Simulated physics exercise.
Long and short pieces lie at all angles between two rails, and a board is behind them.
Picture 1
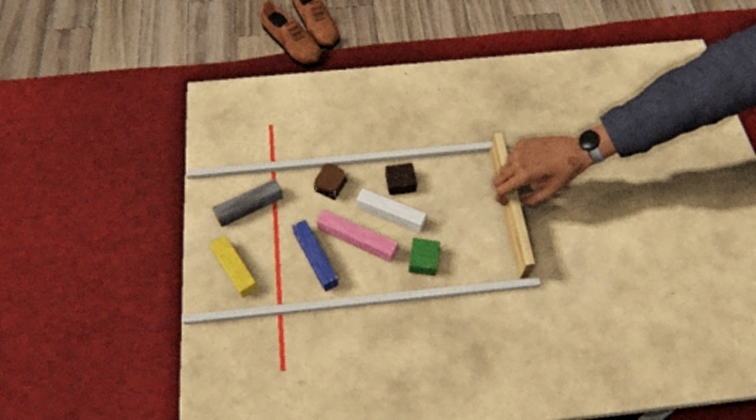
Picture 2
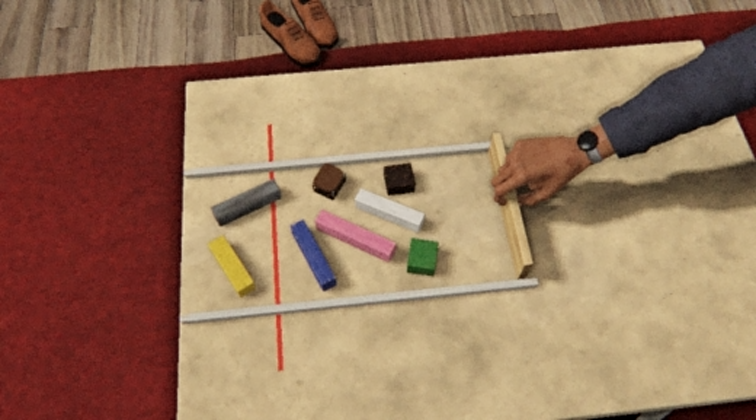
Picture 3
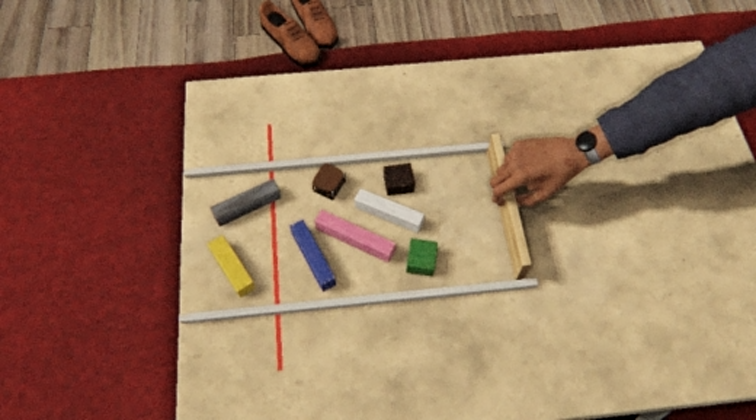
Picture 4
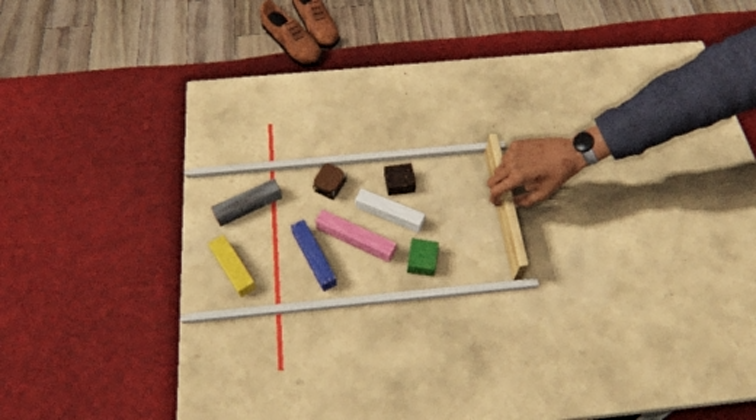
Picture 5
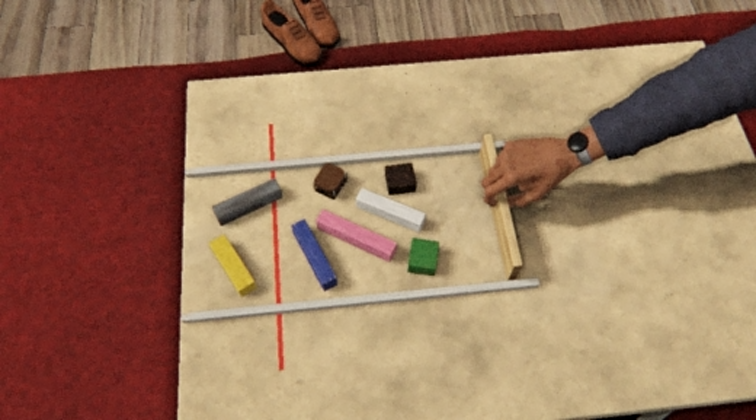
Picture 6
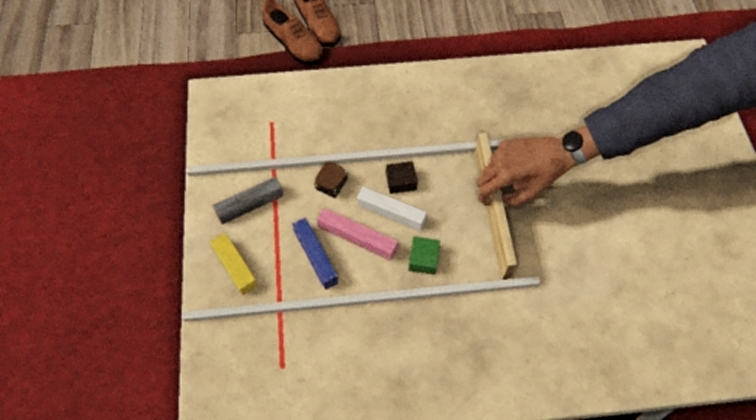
A hand slides a wooden board slightly left between two pale rails, while the scattered coloured blocks ahead of it stay still.
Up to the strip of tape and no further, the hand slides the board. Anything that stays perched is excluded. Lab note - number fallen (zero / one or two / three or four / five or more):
Off the edge go none of them.
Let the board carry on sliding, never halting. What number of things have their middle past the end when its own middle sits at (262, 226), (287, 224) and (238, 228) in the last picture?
Respectively 1, 0 and 2.
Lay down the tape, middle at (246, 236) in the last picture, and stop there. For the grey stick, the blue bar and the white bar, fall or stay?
Here the grey stick drops down while the blue bar remains in place and the white bar remains in place.
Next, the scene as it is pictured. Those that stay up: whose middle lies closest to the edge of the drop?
Result: The grey stick.
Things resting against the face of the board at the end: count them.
I count 3 of them.
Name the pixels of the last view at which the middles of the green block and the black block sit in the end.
Near (264, 279) and (260, 188).
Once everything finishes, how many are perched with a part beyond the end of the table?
Count: 1.
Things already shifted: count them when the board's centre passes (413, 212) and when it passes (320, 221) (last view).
Moved so far: 4, then 7.
Soon after, none off yet; yellow bar at rest near (234, 264); grey stick at rest near (249, 200); blue bar at rest near (315, 253).
After that, none off yet; yellow bar at rest near (234, 264); grey stick at rest near (248, 200); blue bar displaced a little near (299, 257).
In the end, the number that fall off is zero.
